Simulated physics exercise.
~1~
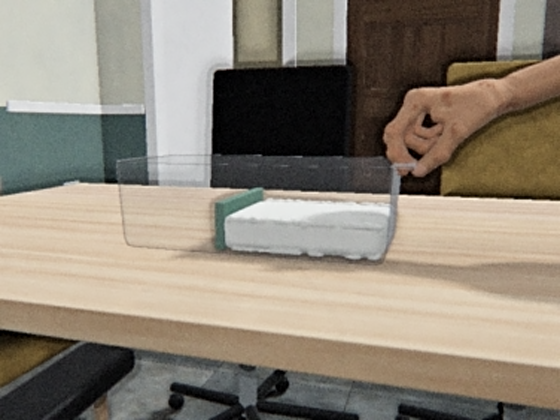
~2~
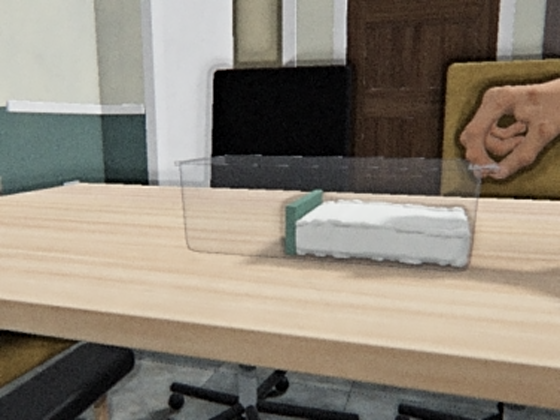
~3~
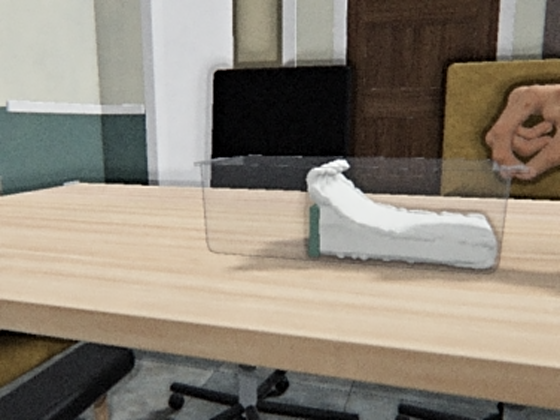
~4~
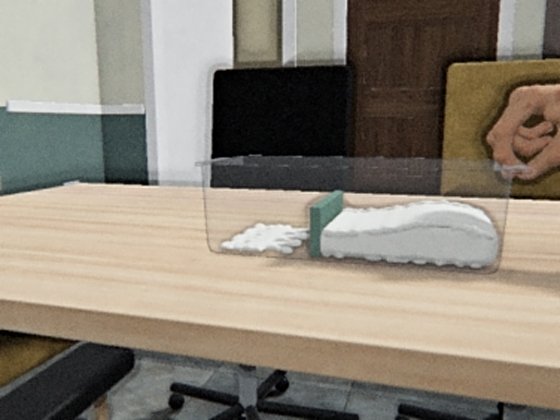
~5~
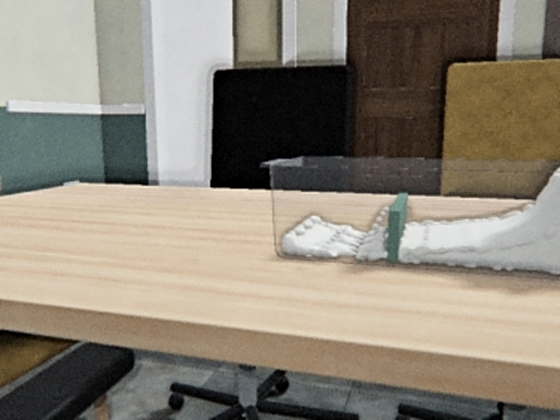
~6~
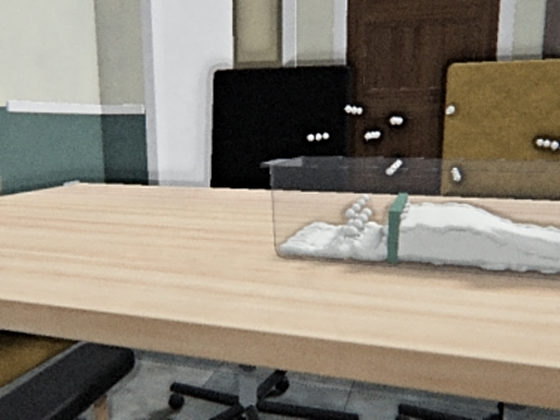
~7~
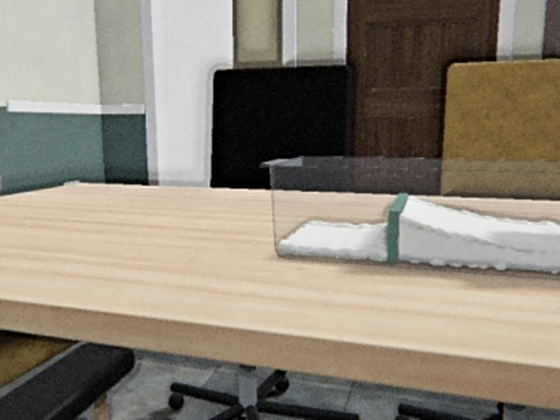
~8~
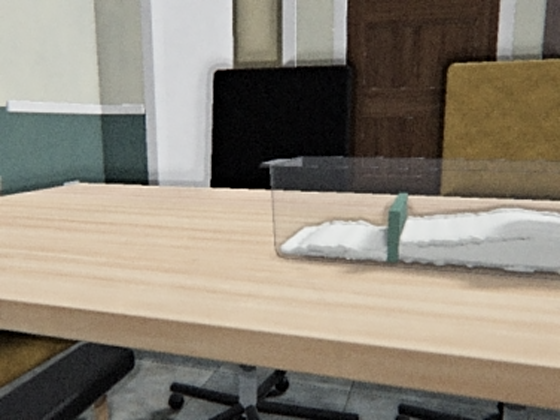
A clear glass food box, with white liquid filling the right side of its green divider, slides rightwards across a pale wooden table, drawn by a hand at its right end. The still view looks across the tabletop to a black chair, a tan chair and a brown door. The box pauses, and the milk surges up against the divider and spills over into the empty left side. Pulled right again, it stops partly out of view as milk heaps up at the right and white drops fly above the rim. The sloshing eases, leaving a shallow layer left of the divider and most still on the right.
